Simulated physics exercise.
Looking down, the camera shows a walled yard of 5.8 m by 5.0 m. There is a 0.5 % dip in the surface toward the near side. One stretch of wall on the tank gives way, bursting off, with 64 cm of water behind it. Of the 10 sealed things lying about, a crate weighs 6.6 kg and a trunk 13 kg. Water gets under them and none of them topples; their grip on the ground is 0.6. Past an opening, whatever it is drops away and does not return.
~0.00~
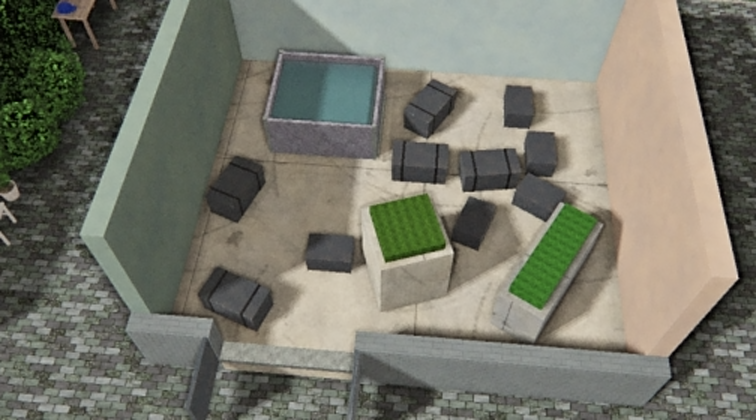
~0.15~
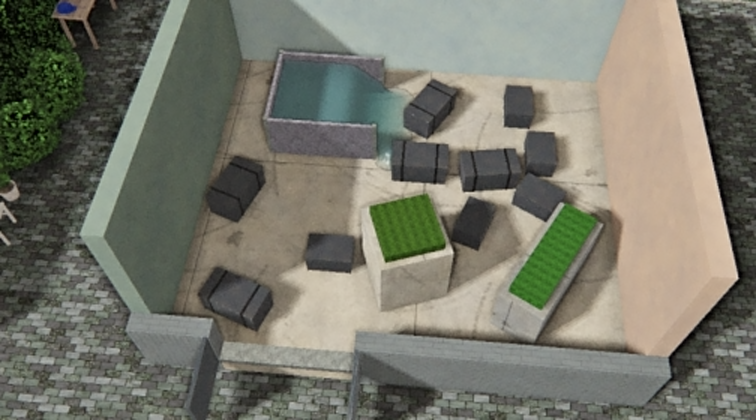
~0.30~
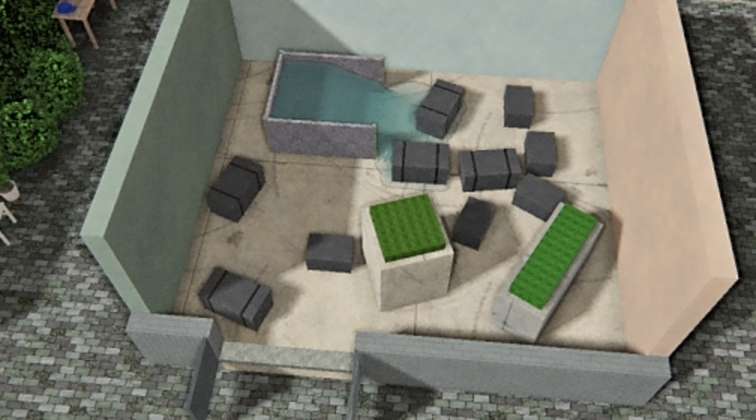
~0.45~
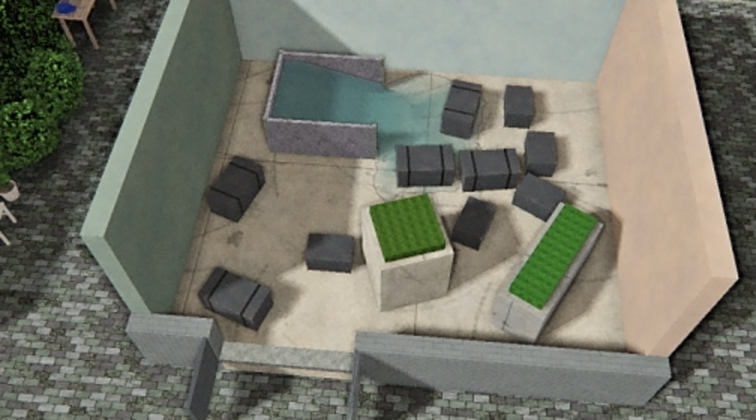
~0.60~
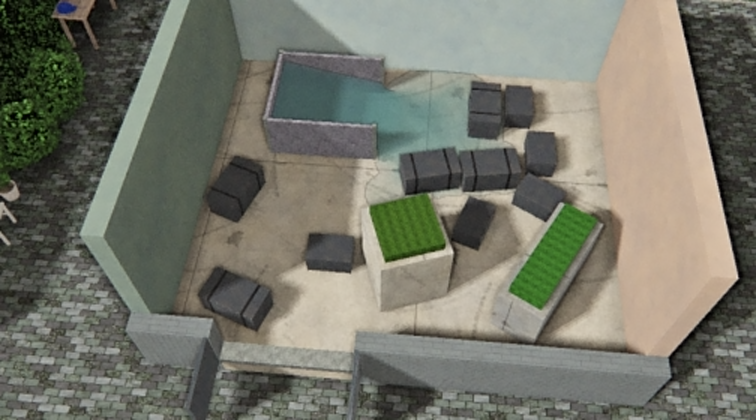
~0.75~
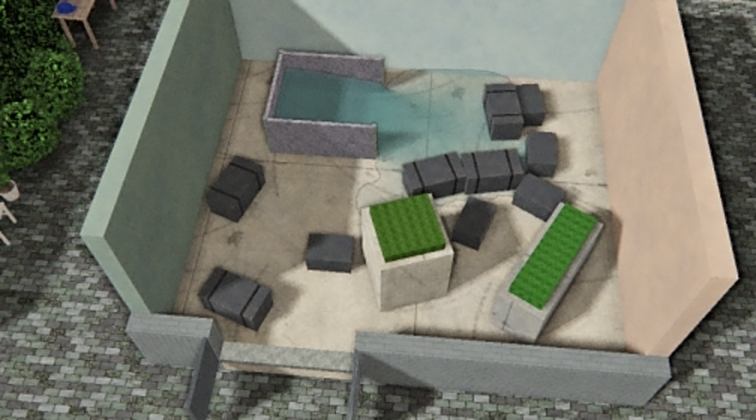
Walled yard seen from above, water bursting from a stone tank's right side, spreading and pushing dark trunks to the right.
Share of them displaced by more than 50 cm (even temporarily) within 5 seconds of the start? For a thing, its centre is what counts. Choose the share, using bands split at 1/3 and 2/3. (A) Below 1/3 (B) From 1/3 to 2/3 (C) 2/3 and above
C, 2/3 and above.
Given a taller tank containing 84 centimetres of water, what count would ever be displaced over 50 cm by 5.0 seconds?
With that change, 7 of them.
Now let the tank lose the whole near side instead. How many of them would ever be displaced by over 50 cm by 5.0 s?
The answer then is 5.
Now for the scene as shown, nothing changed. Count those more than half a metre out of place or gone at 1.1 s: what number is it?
I make it 4.
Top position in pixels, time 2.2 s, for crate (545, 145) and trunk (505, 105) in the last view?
Near (606, 183) and (573, 100).
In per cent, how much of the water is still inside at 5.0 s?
100 %.
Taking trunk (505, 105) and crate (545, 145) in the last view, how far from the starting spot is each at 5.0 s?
150 cm, then 100 cm.
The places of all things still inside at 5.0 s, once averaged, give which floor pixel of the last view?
Mean position approx. (440, 237).
After 1.1 s 4 of 10 are over 50 cm from their spots; 1 afloat.
After 2.2 s 7 of 10 are over 50 cm from their spots; 5 afloat.
After 3.5 s 7 of 10 are over 50 cm from their spots; 5 afloat.
After 5.0 s 7 of 10 are over 50 cm from their spots, and 7 have been at some point; 7 afloat.
